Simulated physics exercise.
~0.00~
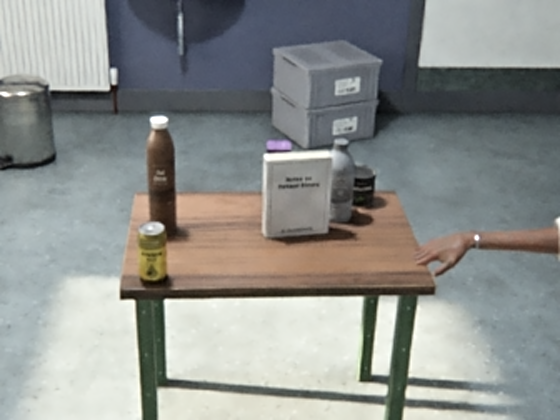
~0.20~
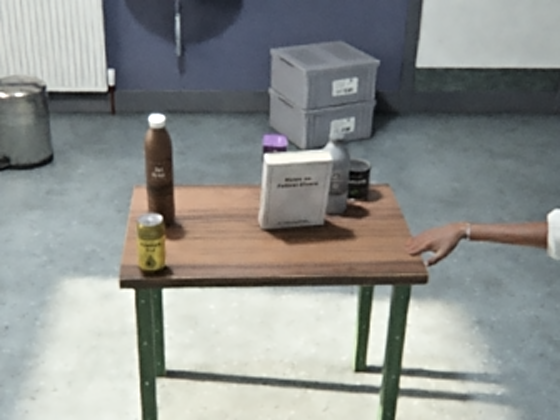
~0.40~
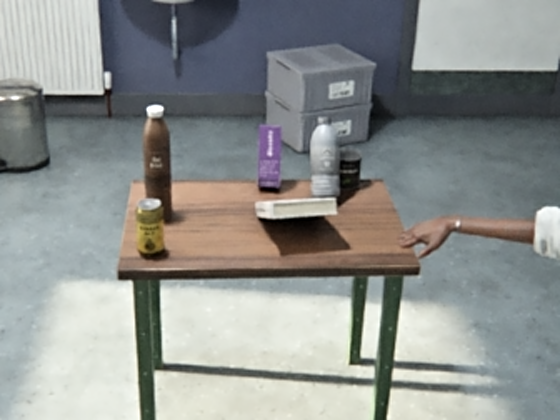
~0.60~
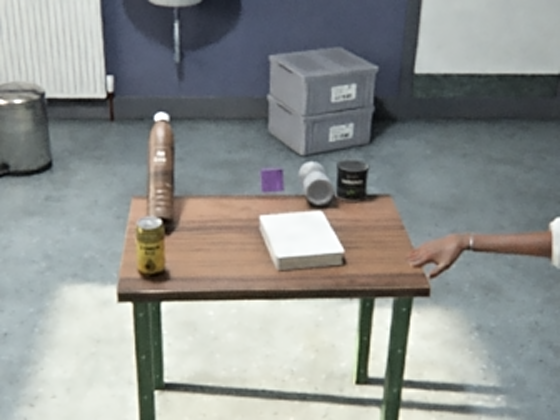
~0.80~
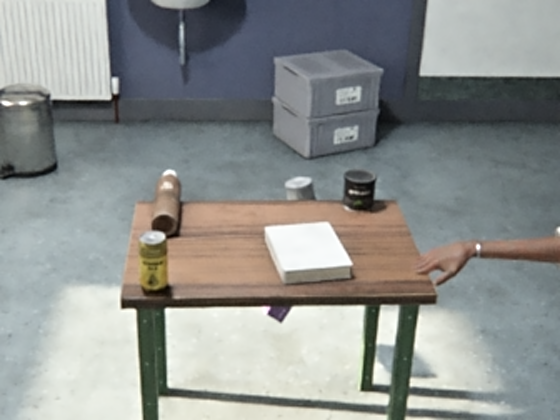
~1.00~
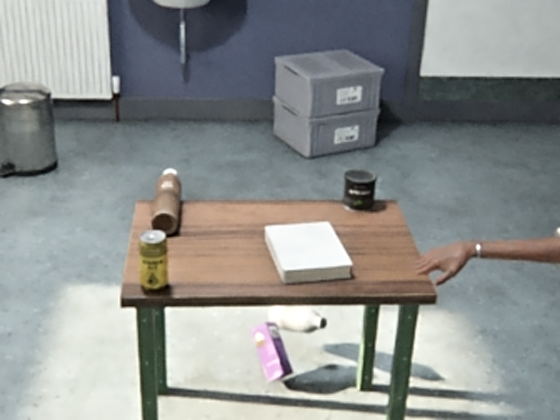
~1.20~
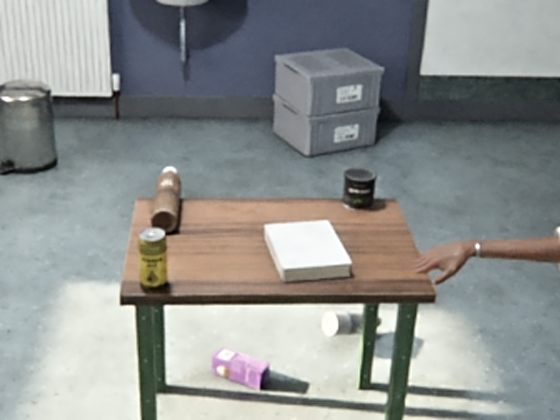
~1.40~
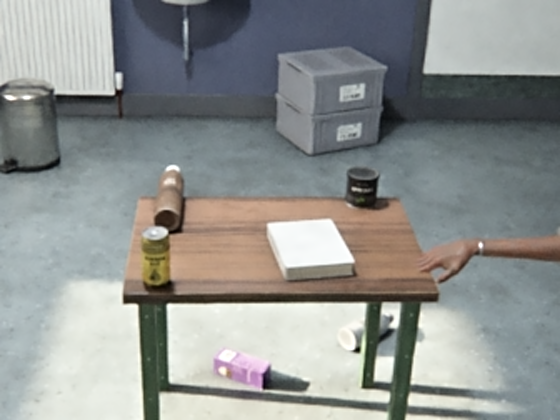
White book toppling flat on a small table as a hand holds its edge, bottles falling, grey bottle and purple carton landing beneath.
